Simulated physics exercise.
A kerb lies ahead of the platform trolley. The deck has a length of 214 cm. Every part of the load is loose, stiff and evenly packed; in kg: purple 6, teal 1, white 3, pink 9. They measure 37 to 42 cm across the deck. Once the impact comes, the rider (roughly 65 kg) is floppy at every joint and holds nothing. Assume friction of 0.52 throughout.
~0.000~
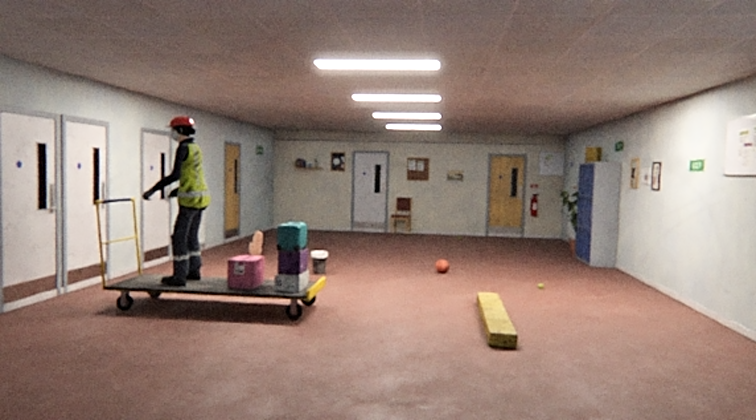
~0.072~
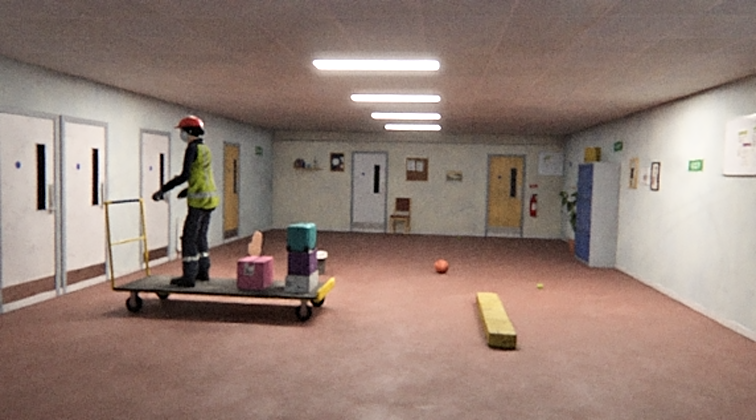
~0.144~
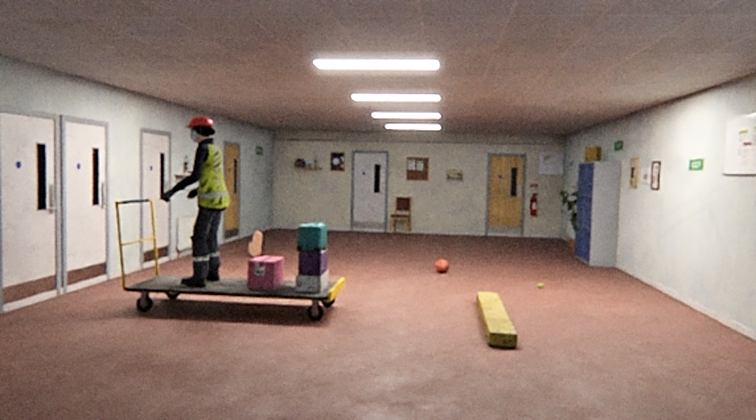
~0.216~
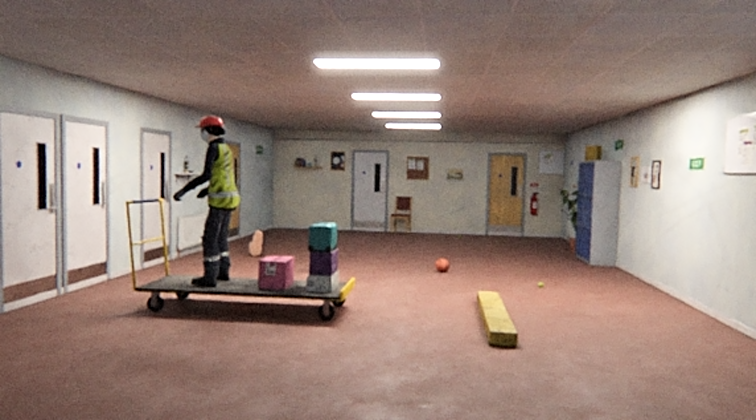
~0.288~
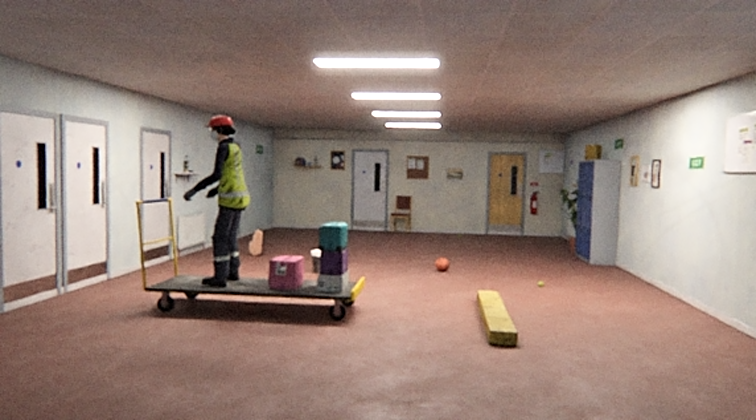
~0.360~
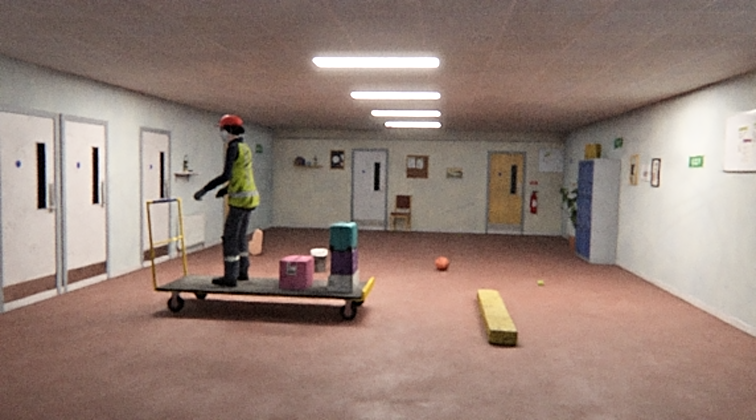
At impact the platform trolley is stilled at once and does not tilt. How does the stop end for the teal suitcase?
It is left off the deck.
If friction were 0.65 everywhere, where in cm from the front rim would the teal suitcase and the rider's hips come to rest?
Teal 80 past, hips 60 behind.
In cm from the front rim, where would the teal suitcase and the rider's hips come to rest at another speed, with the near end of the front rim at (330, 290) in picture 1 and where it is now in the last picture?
In that case the teal item would end 20 cm behind the front rim, and the hips 90 cm behind it.
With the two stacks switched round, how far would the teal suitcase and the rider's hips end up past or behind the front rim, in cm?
Teal 160 past, hips 70 behind.
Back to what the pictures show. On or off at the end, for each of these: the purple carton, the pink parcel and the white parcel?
End state - purple: Comes away, pink: Stays put, white: Stays put.
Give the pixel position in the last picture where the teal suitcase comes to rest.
Roughly pixel (553, 310).
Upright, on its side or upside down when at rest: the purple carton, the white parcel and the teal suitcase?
At the end, purple is base up, white is standing on its base and teal is resting sideways.
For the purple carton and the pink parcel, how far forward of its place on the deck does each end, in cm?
Forward shift in cm: Purple 65, pink 25.
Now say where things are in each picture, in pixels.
The first frame shows teal suitcase (292, 236), white parcel (292, 280), rim corner (308, 297); 182 cm short of the stop.
The second frame shows teal suitcase (302, 237), white parcel (302, 281), rim corner (318, 298); 171 cm short of the stop.
The third frame shows teal suitcase (312, 237), white parcel (312, 281), rim corner (330, 298); 160 cm short of the stop.
The fourth frame shows teal suitcase (323, 237), white parcel (323, 280), rim corner (341, 297); 149 cm short of the stop.
The fifth frame shows teal suitcase (333, 237), white parcel (333, 280), rim corner (352, 297); 138 cm short of the stop.
The sixth frame shows teal suitcase (344, 236), white parcel (344, 280), rim corner (363, 297); 126 cm short of the stop. Speed about 1.5 m/s.
Impact comes at 1.18 s.
After 1.73 s the teal suitcase is 31 cm past the rim, tilted 65°, near (523, 262) in the last picture's view.
After 2.18 s the teal suitcase is 58 cm past the rim, tilted 90°, near (548, 310) in the last picture's view.
At rest, 3.6 s, past the rim, purple carton and teal suitcase; behind it, white parcel, pink parcel and the rider's hips.
